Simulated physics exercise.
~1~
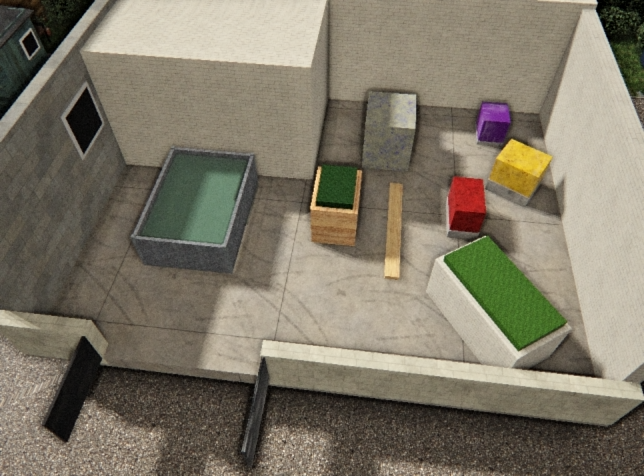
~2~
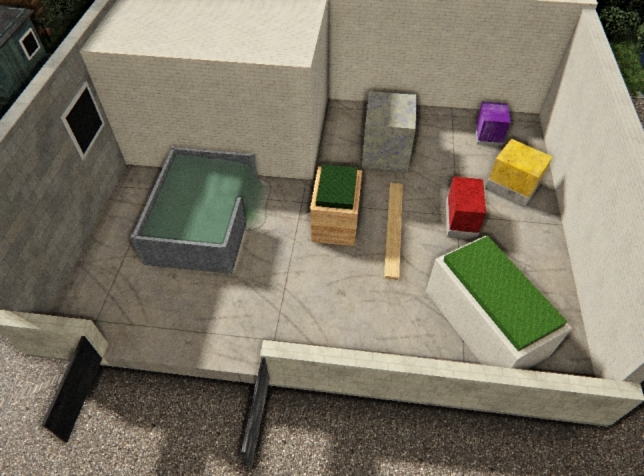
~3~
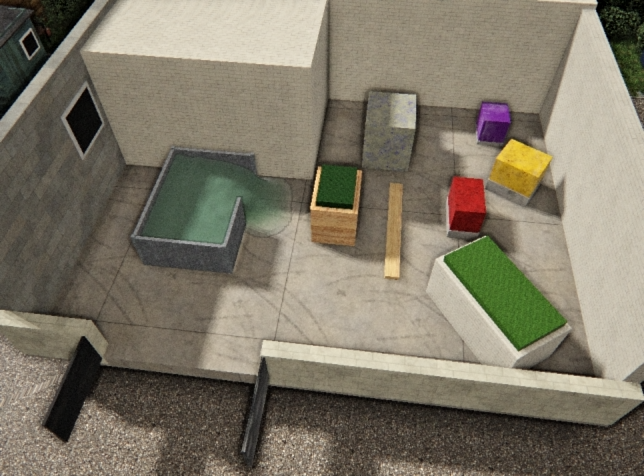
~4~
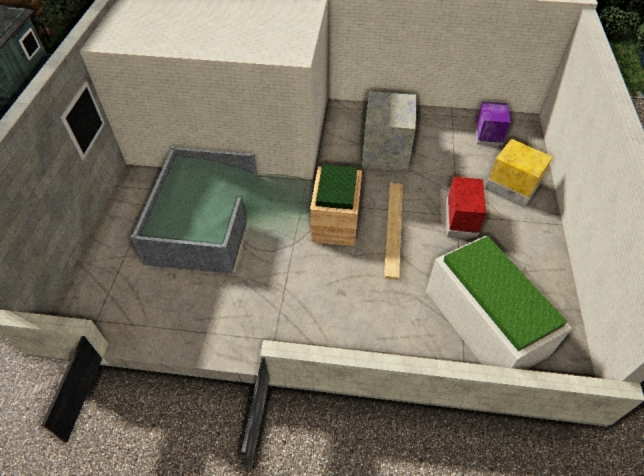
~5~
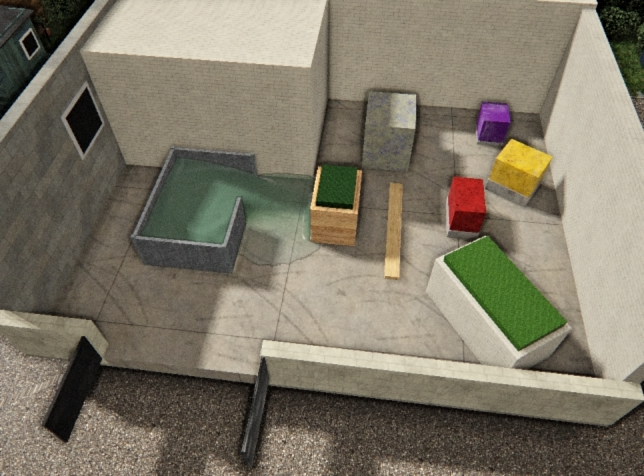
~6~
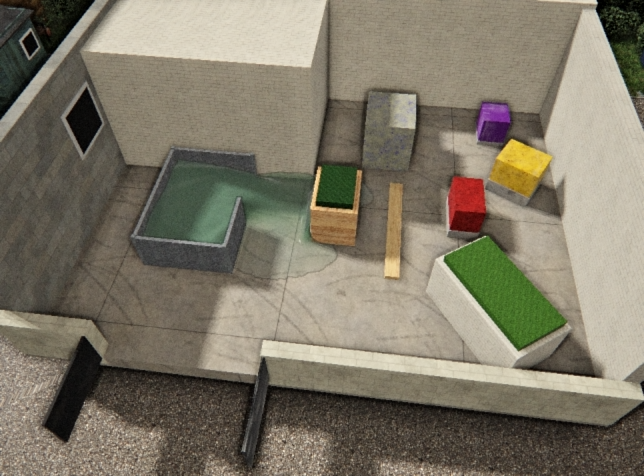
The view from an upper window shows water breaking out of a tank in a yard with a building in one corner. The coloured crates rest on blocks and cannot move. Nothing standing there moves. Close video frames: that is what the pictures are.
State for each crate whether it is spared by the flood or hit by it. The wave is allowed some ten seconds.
One by one: Purple crate: Reached by water. Red crate: Kept safe. Yellow crate: Kept safe.
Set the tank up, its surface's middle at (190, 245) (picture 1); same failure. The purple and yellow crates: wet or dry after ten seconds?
Purple untouched, yellow untouched.
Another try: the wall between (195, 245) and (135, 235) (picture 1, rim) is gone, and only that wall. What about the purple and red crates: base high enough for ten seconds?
So the purple crate remains untouched while the red crate remains untouched.
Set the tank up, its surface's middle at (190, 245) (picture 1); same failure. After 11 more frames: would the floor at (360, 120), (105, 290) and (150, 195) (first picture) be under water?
As listed: Covered, clear, free of water.
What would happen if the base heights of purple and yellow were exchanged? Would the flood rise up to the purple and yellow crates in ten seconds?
Purple crate: Untouched, yellow crate: Flooded.
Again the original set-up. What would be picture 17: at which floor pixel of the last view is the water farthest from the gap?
Front's tip: Near (533, 156).
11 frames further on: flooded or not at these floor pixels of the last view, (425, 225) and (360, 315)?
Result, in sequence: Waterlogged; waterlogged.
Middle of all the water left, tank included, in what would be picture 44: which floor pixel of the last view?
Around (335, 221).
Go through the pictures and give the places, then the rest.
The water tank at (198, 196) is whole and still, in the first frame.
The front is at (254, 227), out from the gap at (247, 194), in the second frame.
Water pours out at (248, 196) and has run to (283, 225), in the third frame.
Water pours out at (248, 197) and has run to a hidden place, in the fourth frame.
The front is at a hidden place, out from the gap at (248, 197), in the fifth frame.
The front is at (369, 195), out from the gap at (248, 197), in the sixth frame.
A moment on, water covers 20 % of the floor; the purple crate not reached, the red crate not reached, the yellow crate not reached.
Next, water covers 40 % of the floor; the purple crate water round its plinth, the red crate water round its plinth, the yellow crate water round its plinth.
Then, water covers 60 % of the floor; the purple crate water round its plinth, the red crate water round its plinth, the yellow crate water round its plinth.
Later, water covers 85 % of the floor; the purple crate water round its plinth, the red crate water round its plinth, the yellow crate water round its plinth.
In the end, water covers 95 % of the floor; the purple crate was topped, the red crate stayed above the water, the yellow crate stayed above the water.
